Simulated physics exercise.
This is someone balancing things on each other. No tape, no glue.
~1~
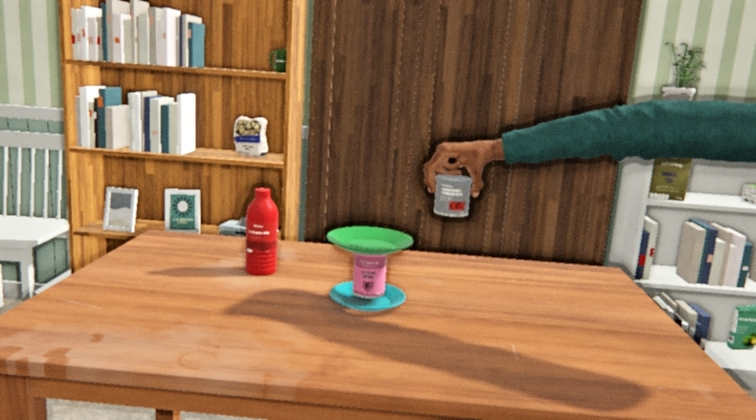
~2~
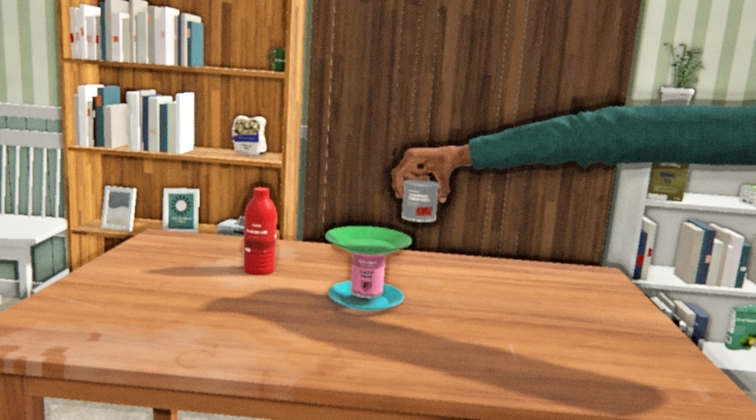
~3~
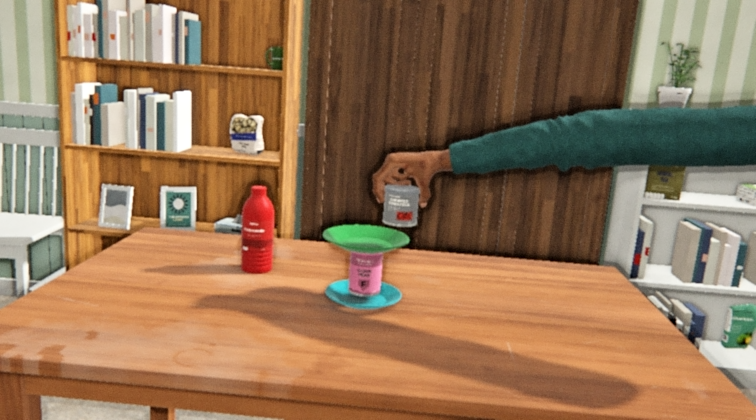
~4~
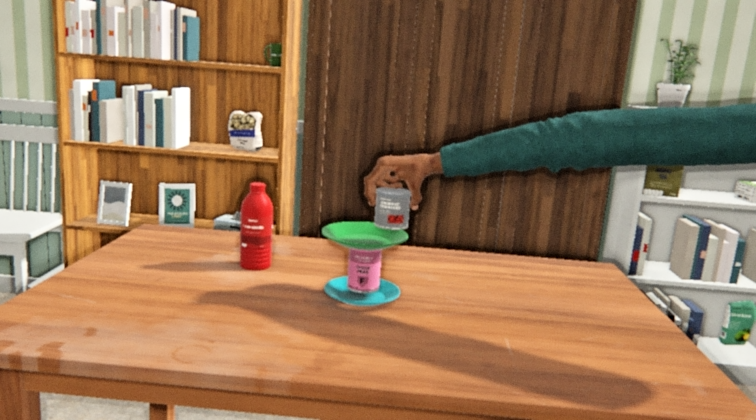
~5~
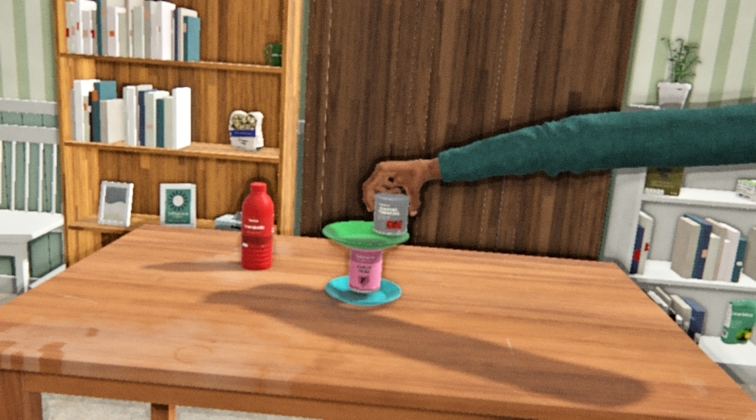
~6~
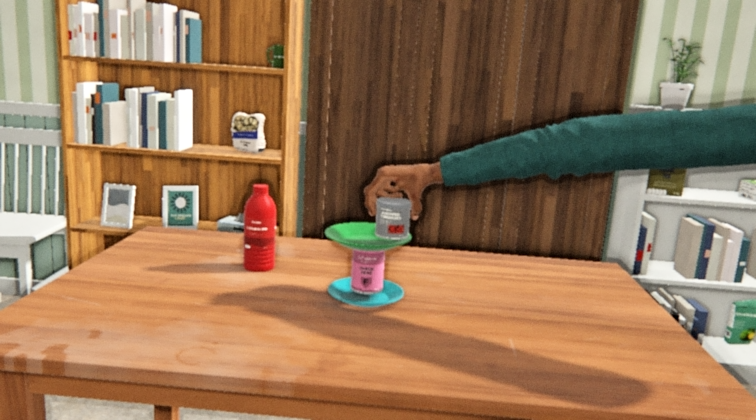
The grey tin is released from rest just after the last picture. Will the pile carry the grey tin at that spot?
The pile keeps its balance.
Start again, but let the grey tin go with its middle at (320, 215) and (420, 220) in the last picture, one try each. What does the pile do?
First, it gives way; second, it comes apart.
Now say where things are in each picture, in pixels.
In the first picture, still above its spot; grey tin (453, 195); red bottle (262, 231).
In the second picture, still above its spot; grey tin (420, 200); green plate (368, 242).
In the third picture, still above its spot; grey tin (401, 205); red bottle (258, 229).
In the fourth picture, still above its spot; grey tin (392, 208); green plate (365, 238).
In the fifth picture, still above its spot; grey tin (391, 214); red bottle (257, 226).
In the sixth picture, set down, still held; grey tin (393, 218); green plate (368, 239).
Then, 0.30 s after the last picture, nothing has stirred.
Then, 0.70 s after the last picture, grey tin resting near (393, 219).
At rest, all 5 in place. Seen from the same camera at the end, grey tin near (393, 219). The pile stays up.
